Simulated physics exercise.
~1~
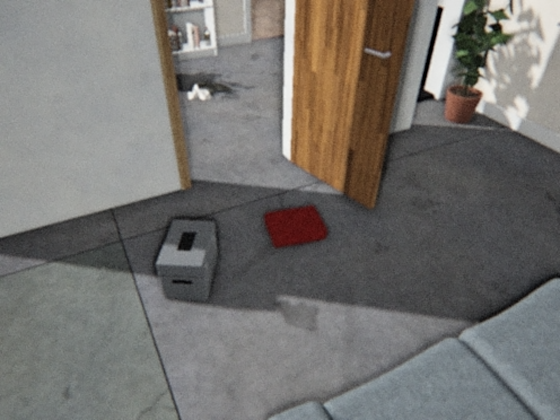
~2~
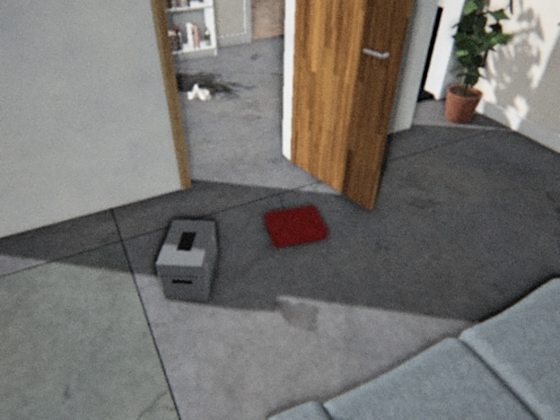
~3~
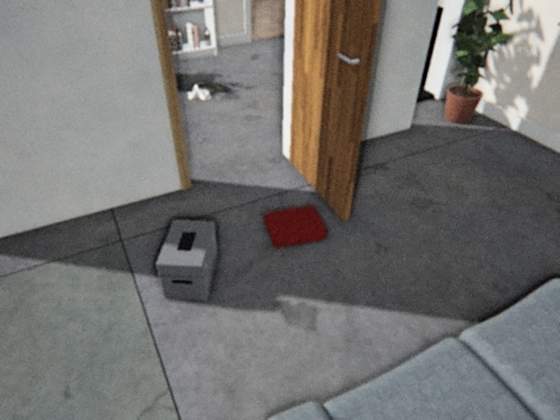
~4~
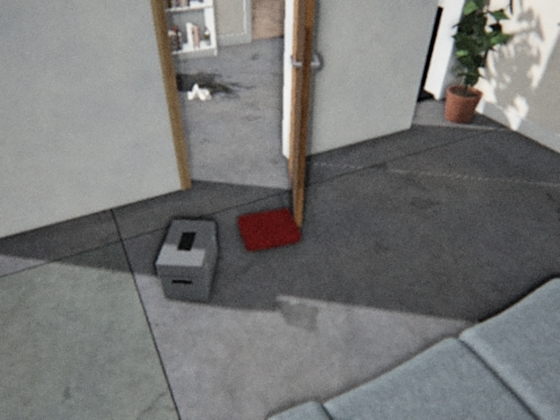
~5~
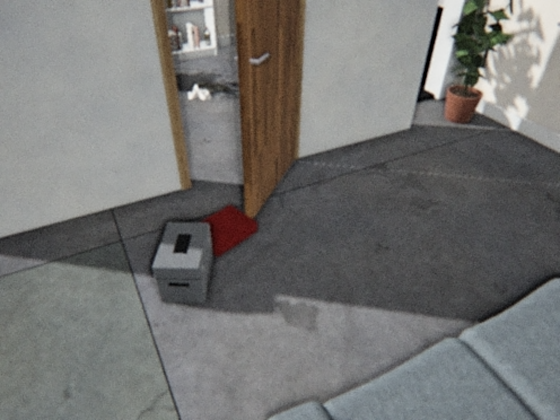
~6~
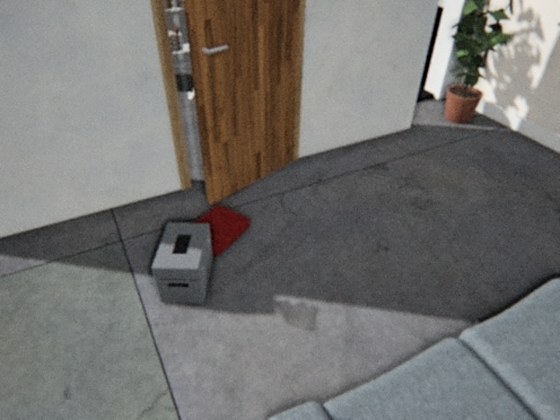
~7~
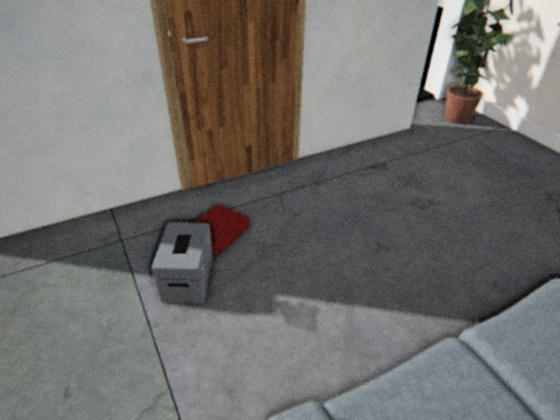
We see a wooden door standing open in a room with a grey box and a red cushion on the floor; the door swings left, pushing the cushion left against the box, which barely shifts, and ends fully shut with the cushion beside the box.
